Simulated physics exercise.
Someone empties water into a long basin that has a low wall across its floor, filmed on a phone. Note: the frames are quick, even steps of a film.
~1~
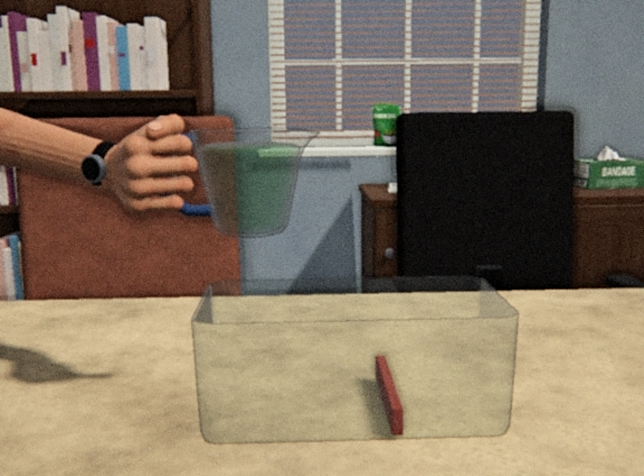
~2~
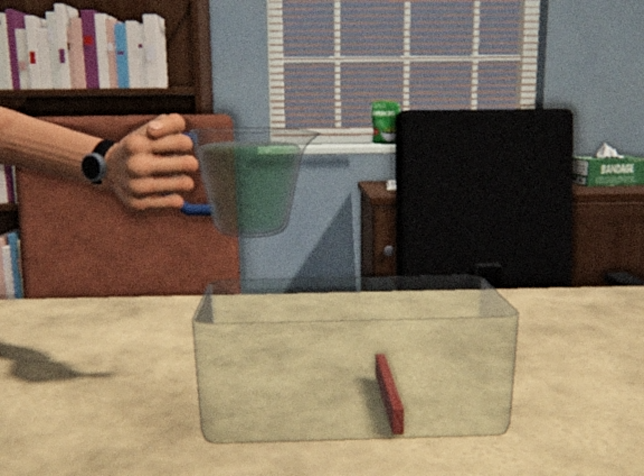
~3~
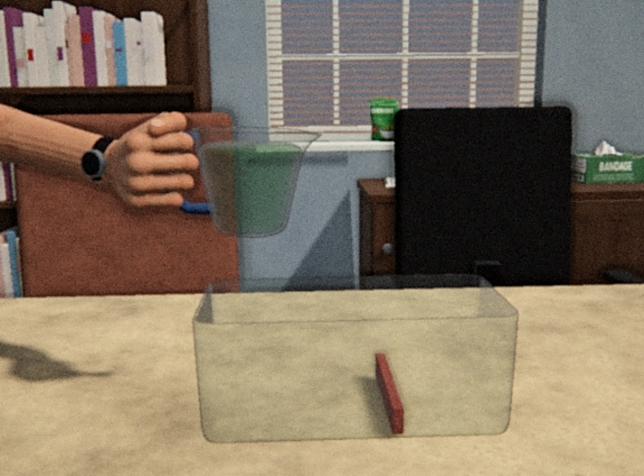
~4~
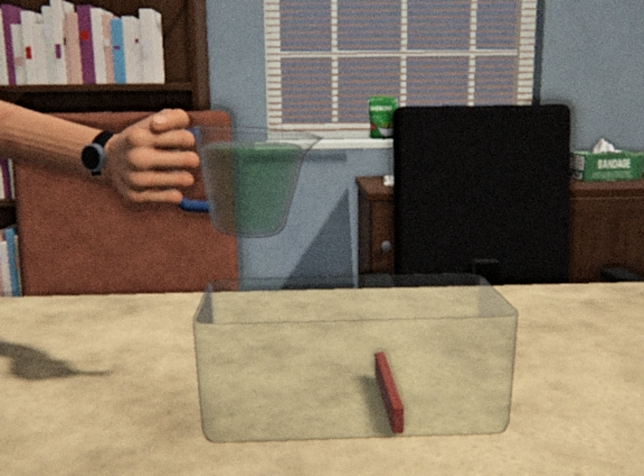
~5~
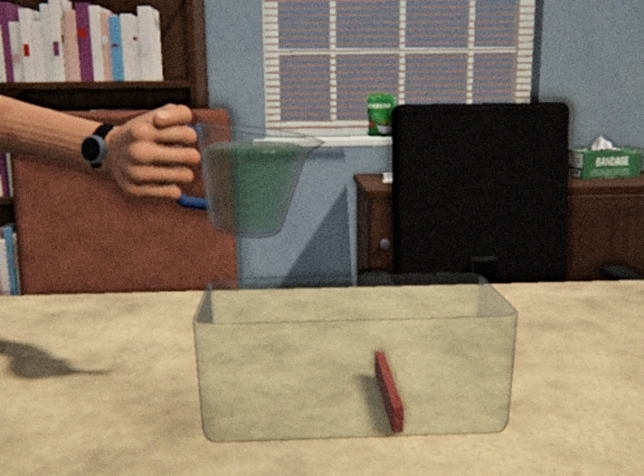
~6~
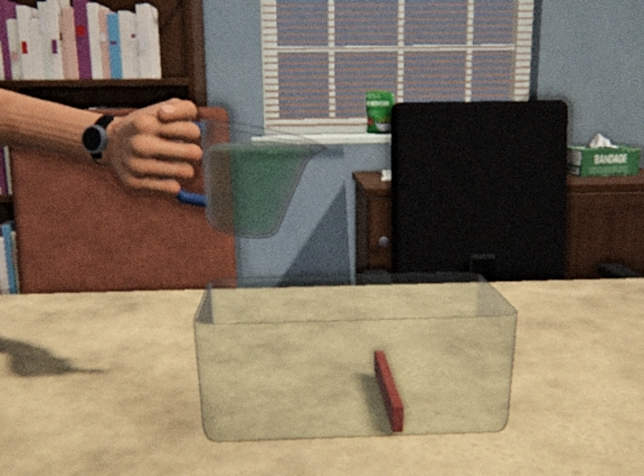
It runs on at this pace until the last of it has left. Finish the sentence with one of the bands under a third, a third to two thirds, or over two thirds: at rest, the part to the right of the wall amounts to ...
At rest, the part to the right of the wall amounts to a third to two thirds.
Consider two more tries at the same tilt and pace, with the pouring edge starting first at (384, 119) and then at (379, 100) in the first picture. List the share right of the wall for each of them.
You'd get around 75 per cent and then around 75 per cent.
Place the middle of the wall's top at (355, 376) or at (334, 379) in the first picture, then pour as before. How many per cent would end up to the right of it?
85 % and 90 %, roughly.
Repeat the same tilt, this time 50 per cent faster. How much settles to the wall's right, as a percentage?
Roughly 35 percent.
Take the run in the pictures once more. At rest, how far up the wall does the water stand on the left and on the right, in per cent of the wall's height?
On the left it's around 30 per cent; on the right, 50 per cent.
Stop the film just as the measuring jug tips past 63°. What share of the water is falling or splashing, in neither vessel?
Estimate: Some 20 per cent.
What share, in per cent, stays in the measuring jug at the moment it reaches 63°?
Roughly 65 %.
A moment on, the measuring jug is tipped part way and 66 per cent is still to pour, 3 is left of the wall and 11 right of it.
Next, the measuring jug is tipped on its side and 10 per cent is still to pour, 38 is left of the wall and 43 right of it.
Then the measuring jug is tipped right over and 0 per cent is still to pour, 54 is left of the wall and 45 right of it.
Later the measuring jug is tipped right over and 0 per cent is still to pour, 54 is left of the wall and 46 right of it.
Finally, 54 per cent lies left of the wall, 46 right of it and 1 outside.
